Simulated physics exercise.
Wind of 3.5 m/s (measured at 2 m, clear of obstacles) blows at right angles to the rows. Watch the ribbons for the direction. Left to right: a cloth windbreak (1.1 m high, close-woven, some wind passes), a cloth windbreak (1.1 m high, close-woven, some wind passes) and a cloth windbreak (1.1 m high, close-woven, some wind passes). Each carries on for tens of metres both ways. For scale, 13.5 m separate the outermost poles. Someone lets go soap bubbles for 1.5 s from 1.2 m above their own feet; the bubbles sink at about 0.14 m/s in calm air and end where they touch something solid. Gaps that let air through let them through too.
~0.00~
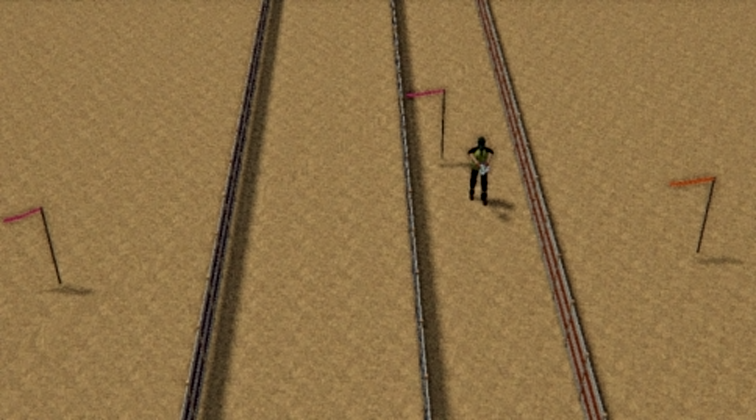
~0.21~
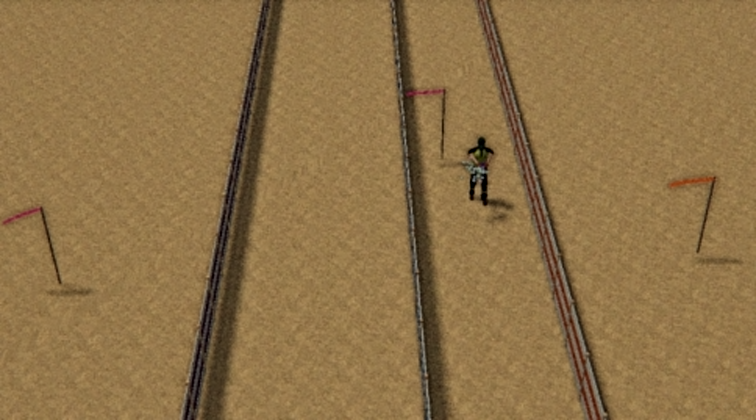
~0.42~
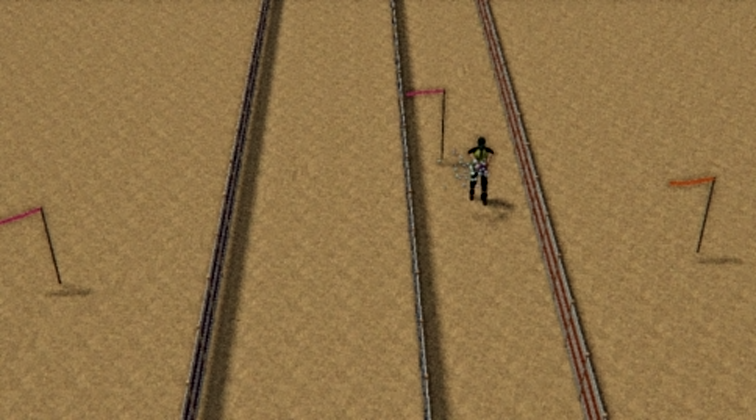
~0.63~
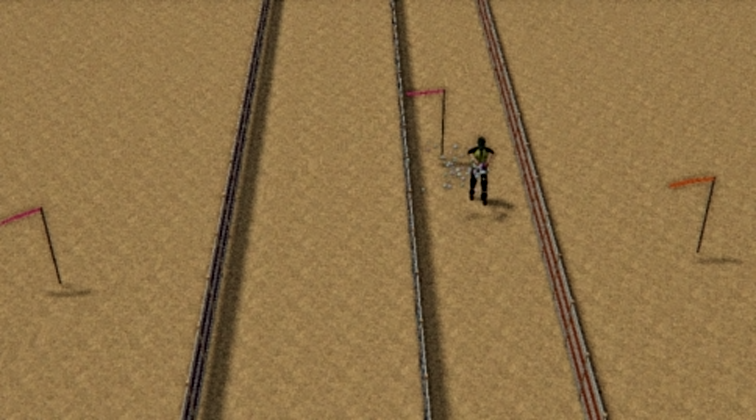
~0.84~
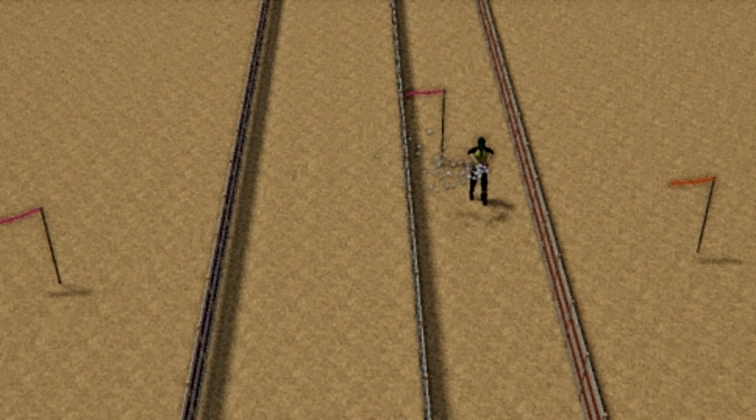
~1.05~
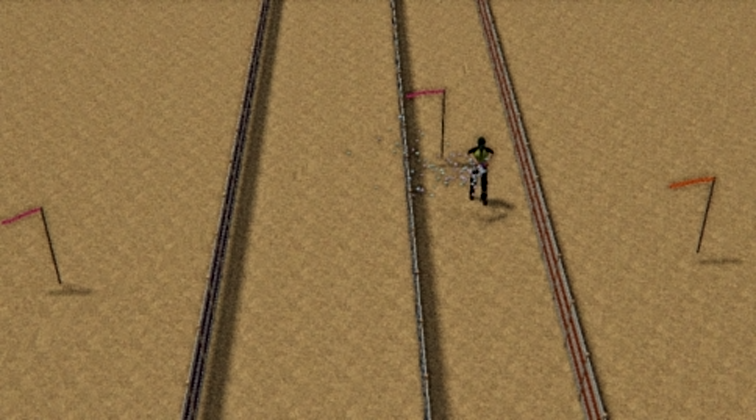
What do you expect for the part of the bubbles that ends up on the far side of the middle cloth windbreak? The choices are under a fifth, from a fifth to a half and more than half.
The share that finishes beyond it is more than half.
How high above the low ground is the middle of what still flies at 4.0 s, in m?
Roughly 1.2 m up.
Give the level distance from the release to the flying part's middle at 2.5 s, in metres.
Roughly 2.5 m.
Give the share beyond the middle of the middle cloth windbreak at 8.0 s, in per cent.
Some 95 per cent.
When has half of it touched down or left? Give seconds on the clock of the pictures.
At about 10.5 s.
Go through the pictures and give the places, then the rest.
In the first picture, the bubbles in the air span x = 480 to 490 around y = 170.
In the second picture, the right ribbon ends at (670, 186), leaning 80 degrees to the left and the bubbles in the air span x = 465 to 485 around y = 170.
In the third picture, the inner ribbon ends at (407, 94), leaning 85 degrees to the left, the bubbles in the air span x = 445 to 485 around y = 170 and the top of the middle cloth windbreak crosses (409, 175).
In the fourth picture, the bubbles in the air span x = 425 to 485 around y = 170.
In the fifth picture, the right ribbon ends at (670, 184), leaning 80 degrees to the left and the bubbles in the air span x = 400 to 485 around y = 170.
In the sixth picture, the inner ribbon ends at (407, 97), leaning 85 degrees to the left, the bubbles in the air span x = 375 to 485 around y = 170 and the top of the middle cloth windbreak crosses (409, 175).
After 2.5 s, 0 % is no longer flying here, and 69 % is beyond the middle cloth windbreak; the middle of what still flies is 1.3 m above the low ground, near (379, 167).
After 4.0 s, 3 % is no longer flying here, and 88 % is beyond the middle cloth windbreak; the middle of what still flies is 1.2 m above the low ground, near (264, 172).
After 8.0 s, 33 % is no longer flying here, and 95 % is beyond the middle cloth windbreak.
After 20.0 s, 95 % is no longer flying here, and 95 % is beyond the middle cloth windbreak.
After 45.0 s, 100 % is no longer flying here, and 95 % is beyond the middle cloth windbreak.
